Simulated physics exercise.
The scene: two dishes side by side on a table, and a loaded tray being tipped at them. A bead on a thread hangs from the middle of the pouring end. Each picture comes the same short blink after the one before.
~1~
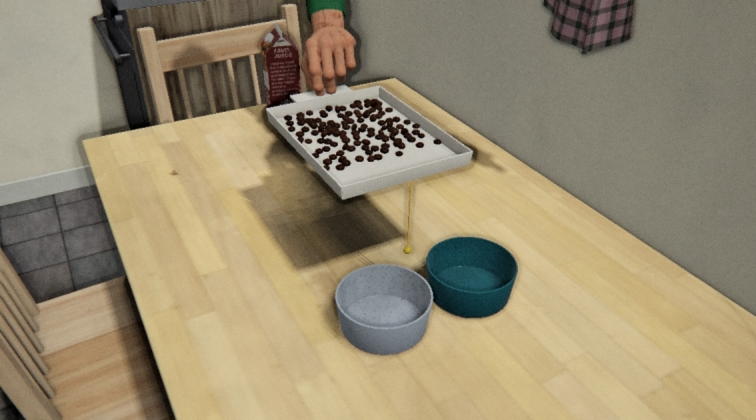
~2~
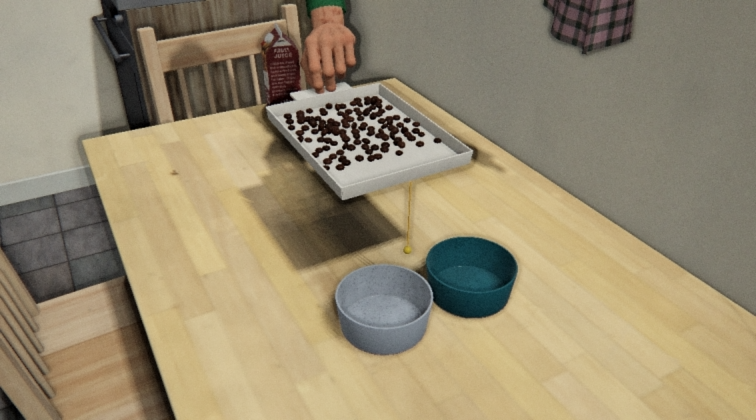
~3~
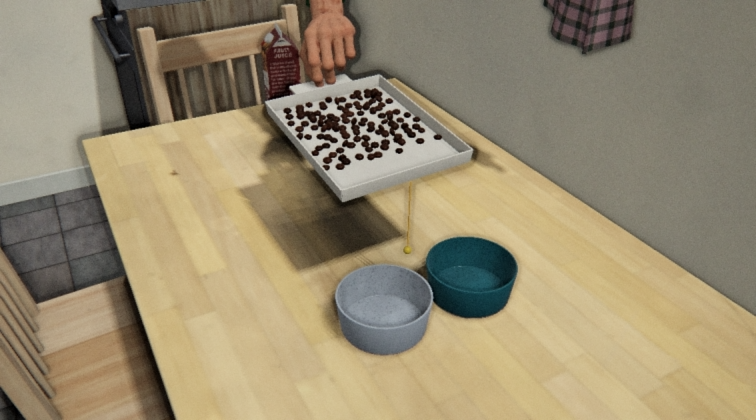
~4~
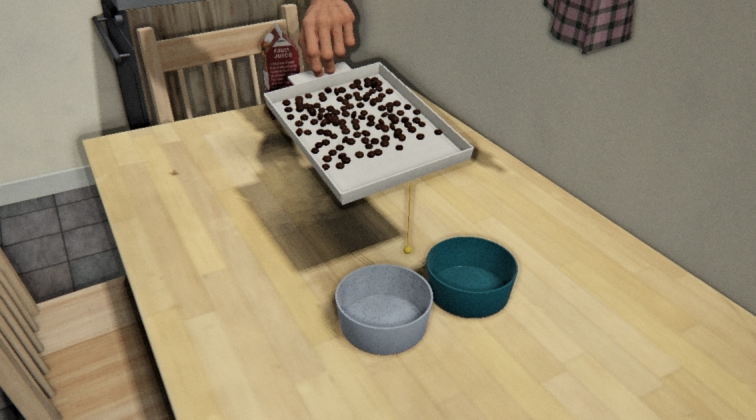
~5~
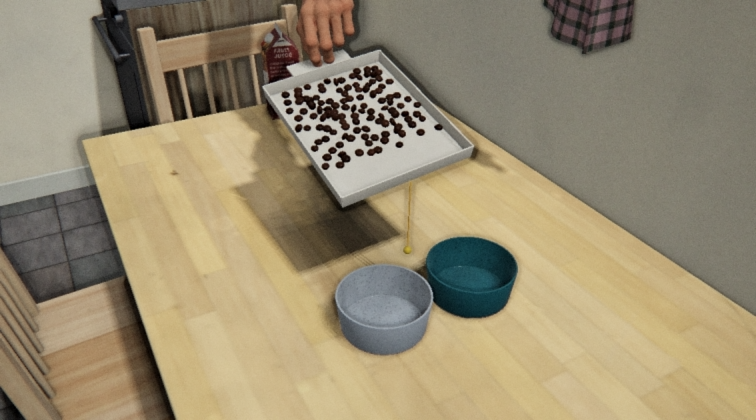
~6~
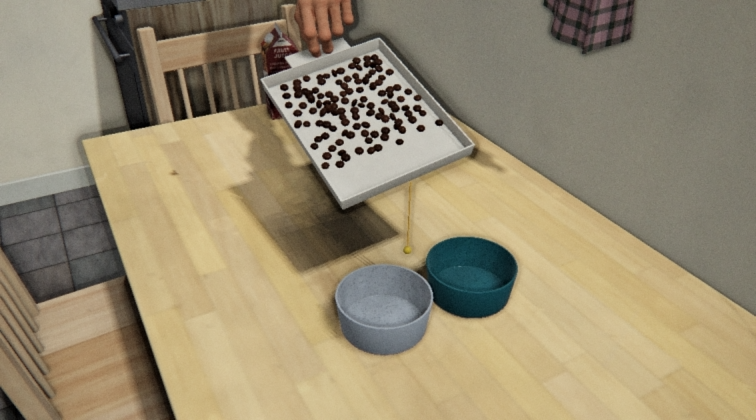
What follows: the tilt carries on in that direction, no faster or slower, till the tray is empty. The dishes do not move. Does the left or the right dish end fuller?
Fuller: The left-hand dish.
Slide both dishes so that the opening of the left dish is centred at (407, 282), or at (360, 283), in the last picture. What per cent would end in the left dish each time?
The first gives 30 %, the second 100 %.
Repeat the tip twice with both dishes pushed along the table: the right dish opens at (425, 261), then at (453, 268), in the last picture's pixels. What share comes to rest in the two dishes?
Near 90 % and 80 %.
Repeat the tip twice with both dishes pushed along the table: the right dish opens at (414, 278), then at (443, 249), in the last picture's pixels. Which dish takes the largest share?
First the left one, then left.
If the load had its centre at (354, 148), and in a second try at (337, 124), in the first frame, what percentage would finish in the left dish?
Roughly 70 per cent, and 70 per cent.
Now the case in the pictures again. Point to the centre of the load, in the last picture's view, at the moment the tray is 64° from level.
Around (357, 179).
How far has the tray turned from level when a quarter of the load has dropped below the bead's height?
Near 80 degrees.
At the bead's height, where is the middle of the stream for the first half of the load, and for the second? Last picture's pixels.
At about (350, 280), then at (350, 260).
Soon after the last picture, tray tipped steeply; nearly all on the tray; a stray few in the air.
A little later, tray tipped past a quarter turn; about a quarter on the tray; about half in the left dish; a small part outside both; a small part in the air.
Later still, tray tipped past a quarter turn; about two thirds in the left dish; about a third outside both.
At rest, tray tipped past a quarter turn; about two thirds in the left dish; none in the right dish; about a third outside both.
